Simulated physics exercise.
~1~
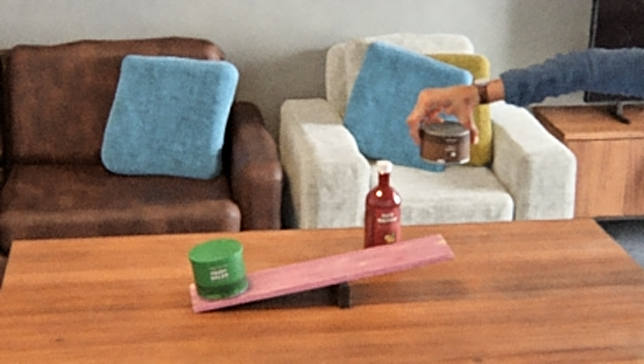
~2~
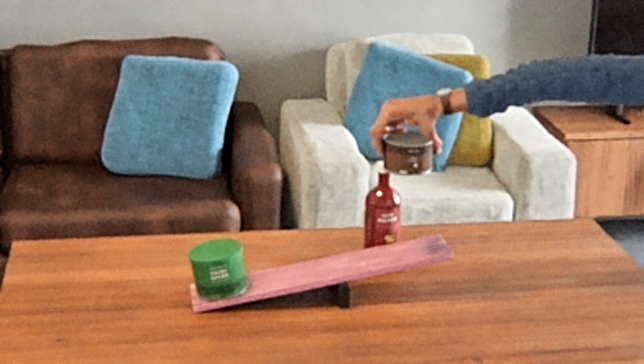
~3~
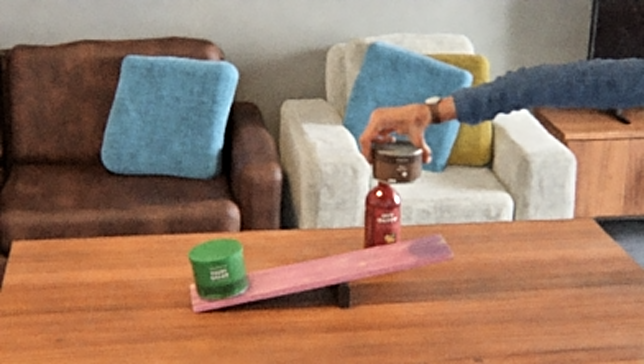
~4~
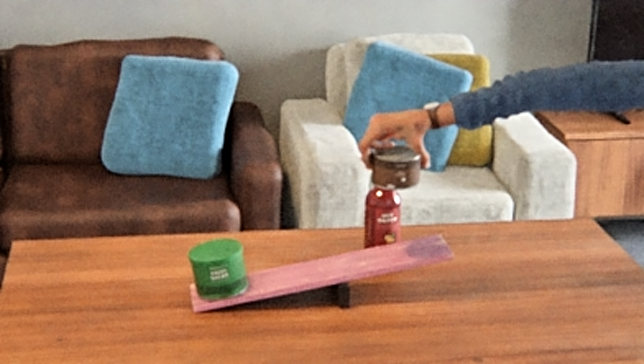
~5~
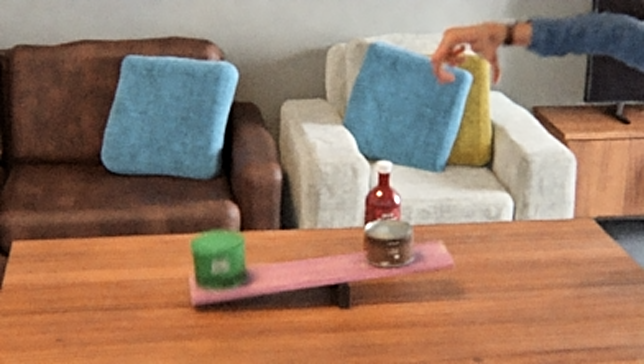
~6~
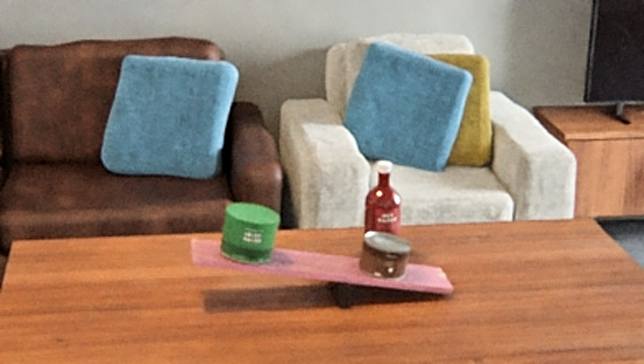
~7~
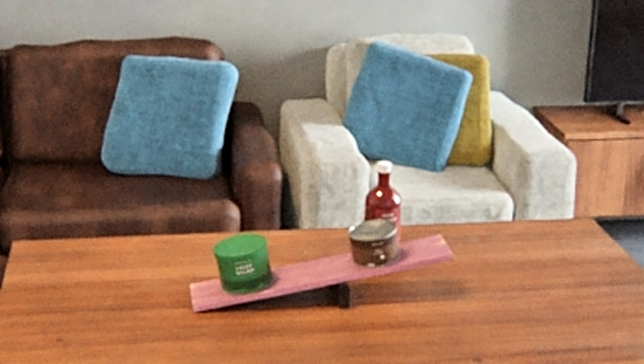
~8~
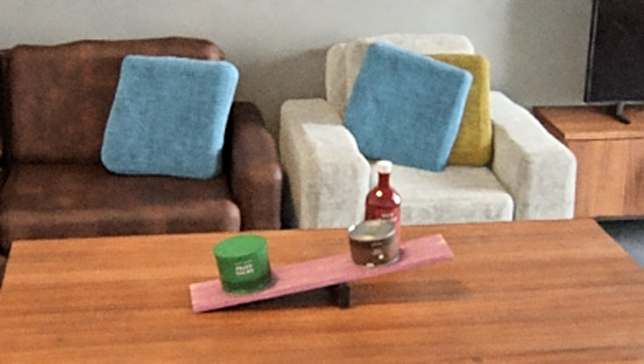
Brown tub lowered by a hand onto a pink plank's raised right end, tipping it briefly before the green tub's end sinks again.
